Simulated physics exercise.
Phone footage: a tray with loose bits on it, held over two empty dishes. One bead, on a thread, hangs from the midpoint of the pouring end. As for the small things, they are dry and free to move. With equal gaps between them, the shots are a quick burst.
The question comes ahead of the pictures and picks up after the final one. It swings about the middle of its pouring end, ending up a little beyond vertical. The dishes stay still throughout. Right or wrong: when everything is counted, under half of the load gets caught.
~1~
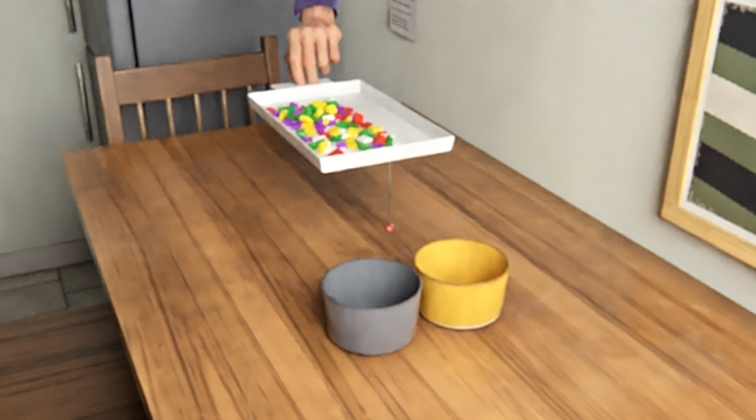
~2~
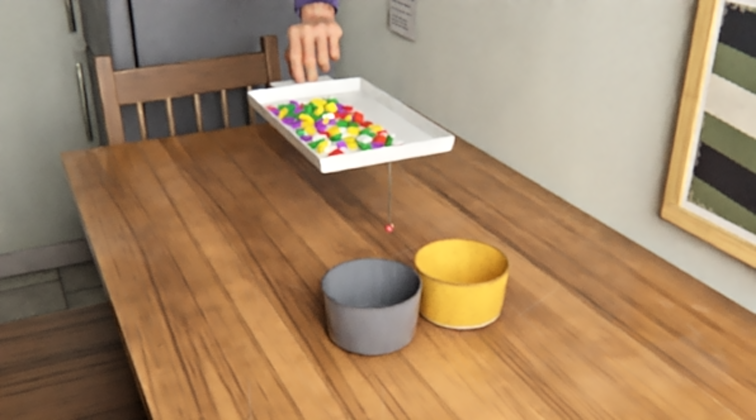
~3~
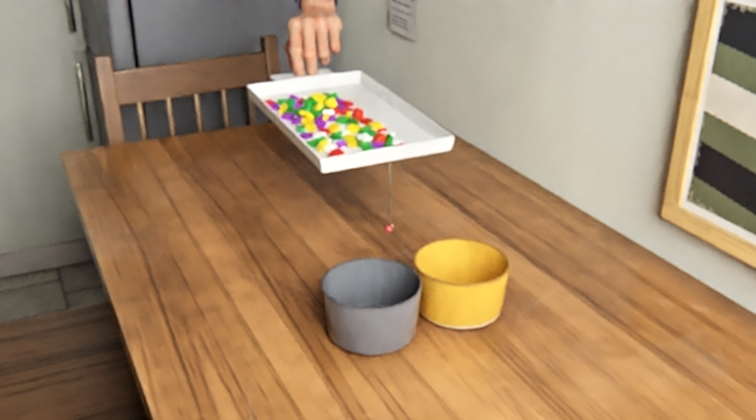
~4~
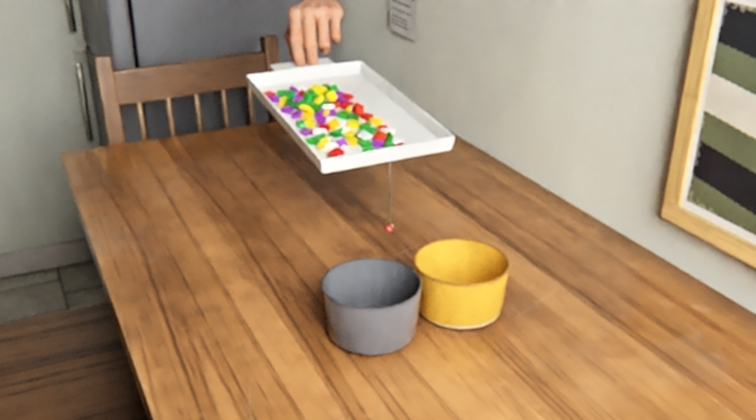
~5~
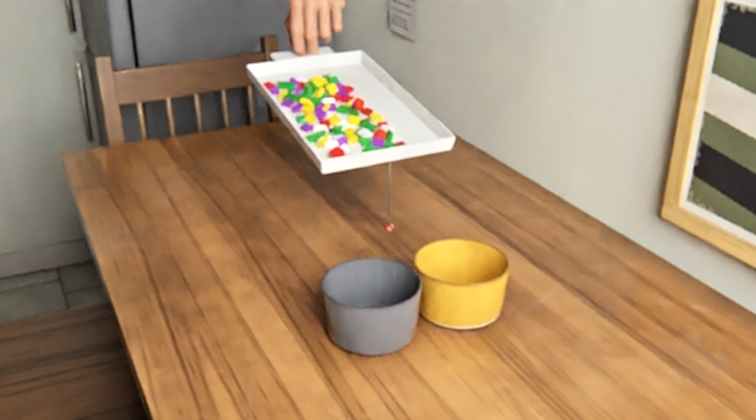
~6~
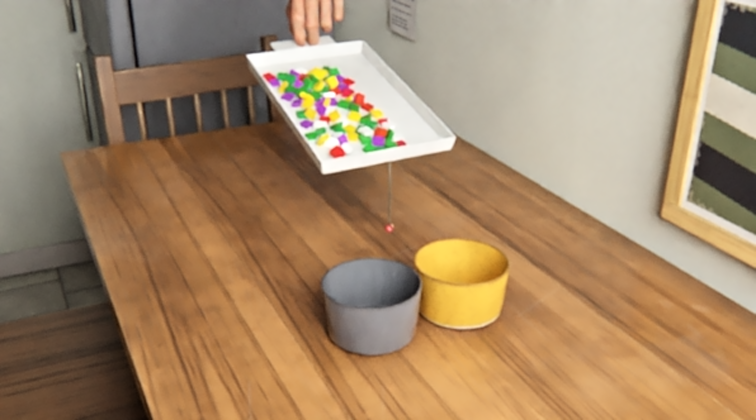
Wrong.
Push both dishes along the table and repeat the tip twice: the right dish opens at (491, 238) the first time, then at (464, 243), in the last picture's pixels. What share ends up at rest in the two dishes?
50 and 90 %.
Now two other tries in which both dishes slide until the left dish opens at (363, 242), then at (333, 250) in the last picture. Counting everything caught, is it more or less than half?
Result - try one, below the halfway mark; try two, below the halfway mark.
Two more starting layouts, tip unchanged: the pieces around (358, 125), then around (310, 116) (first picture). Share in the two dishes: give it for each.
Near 70 and 70 percent respectively.
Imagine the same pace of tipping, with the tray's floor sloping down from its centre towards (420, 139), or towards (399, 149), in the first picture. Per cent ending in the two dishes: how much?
Somewhere close to 0 % the first time, 60 % the second.
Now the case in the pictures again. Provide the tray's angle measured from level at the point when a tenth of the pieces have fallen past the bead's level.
90 degrees.
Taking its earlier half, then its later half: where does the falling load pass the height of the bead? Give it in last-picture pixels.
Roughly (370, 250) first, then roughly (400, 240).
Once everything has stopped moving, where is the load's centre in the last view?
Close to (386, 315) in the last picture.
Soon, tray tipped steeply; nearly all on the tray; a stray few in the air.
A while on, tray tipped right over; about two thirds on the tray; a small part in the left dish; a stray few in the right dish; a small part outside both; about a quarter in the air.
Towards the end, tray tipped past a quarter turn; about half in the left dish; about a quarter in the right dish; about a quarter outside both.
Finally, tray tipped past a quarter turn; about half in the left dish; about a quarter in the right dish; about a quarter outside both.
